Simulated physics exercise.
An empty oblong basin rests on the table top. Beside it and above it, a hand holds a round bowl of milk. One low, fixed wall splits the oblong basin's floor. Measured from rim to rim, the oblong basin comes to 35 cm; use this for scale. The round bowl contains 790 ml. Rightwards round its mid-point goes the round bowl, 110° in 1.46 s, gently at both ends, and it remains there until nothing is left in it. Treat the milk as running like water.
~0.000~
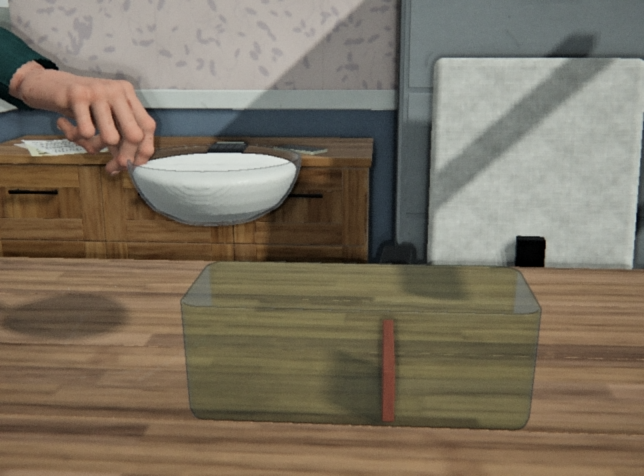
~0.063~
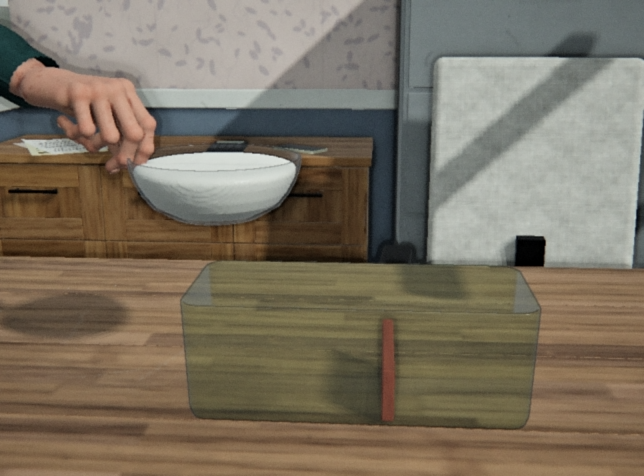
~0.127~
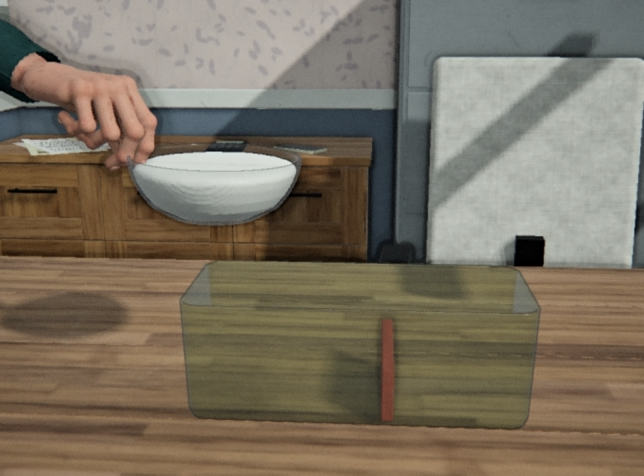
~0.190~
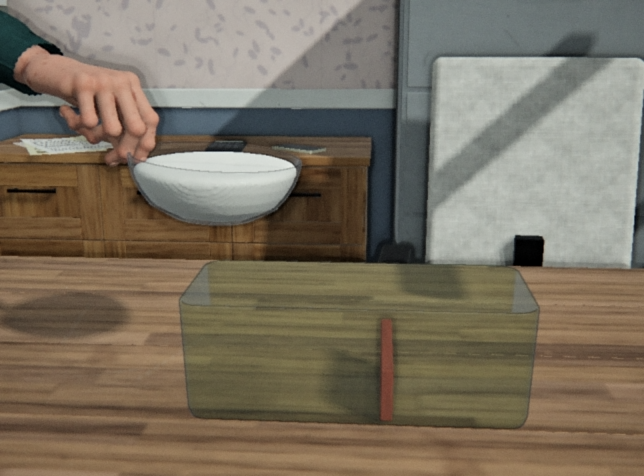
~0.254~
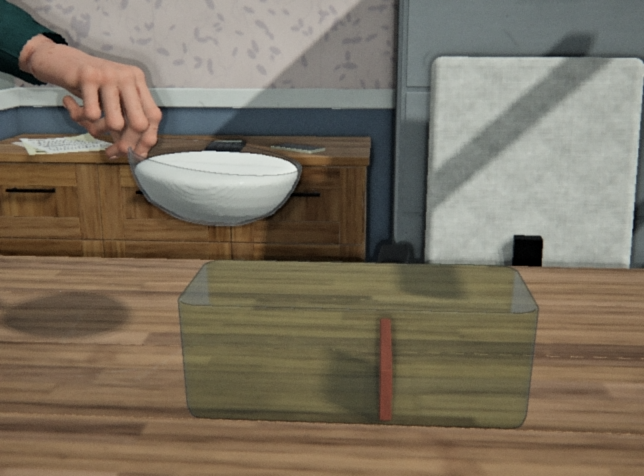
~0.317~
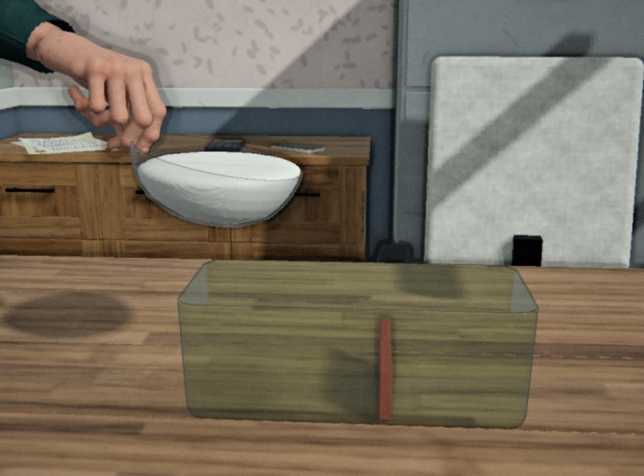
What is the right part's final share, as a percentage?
About 4 per cent.
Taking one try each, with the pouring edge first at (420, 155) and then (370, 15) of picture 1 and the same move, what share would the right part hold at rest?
Try 1: Approx. 95 %; try 2: Approx. 85 %.
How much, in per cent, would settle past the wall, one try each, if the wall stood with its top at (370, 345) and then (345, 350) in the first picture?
35 per cent first, 65 per cent second.
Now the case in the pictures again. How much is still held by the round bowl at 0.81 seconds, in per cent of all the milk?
At that time about 24 in a hundred parts are still held.
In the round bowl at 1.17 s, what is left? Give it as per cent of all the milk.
I reckon near 0 per cent still sits there.
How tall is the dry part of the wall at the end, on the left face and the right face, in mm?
Left: Roughly 28 mm; right: Roughly 54 mm.
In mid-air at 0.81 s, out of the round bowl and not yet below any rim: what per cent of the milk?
Close to 26 in a hundred.
By 0.81 s the tilt is 64° and 23 per cent is still to pour, 48 is left of the wall and 3 right of it.
By 1.17 s the tilt is 100° and 0 per cent is still to pour, 96 is left of the wall and 4 right of it.
By 1.55 s the tilt is 110° and 0 per cent is still to pour, 96 is left of the wall and 4 right of it.
By 1.96 s the tilt is 110° and 0 per cent is still to pour, 96 is left of the wall and 4 right of it.
At rest 96 per cent lies left of the wall, 4 right of it and 0 outside.
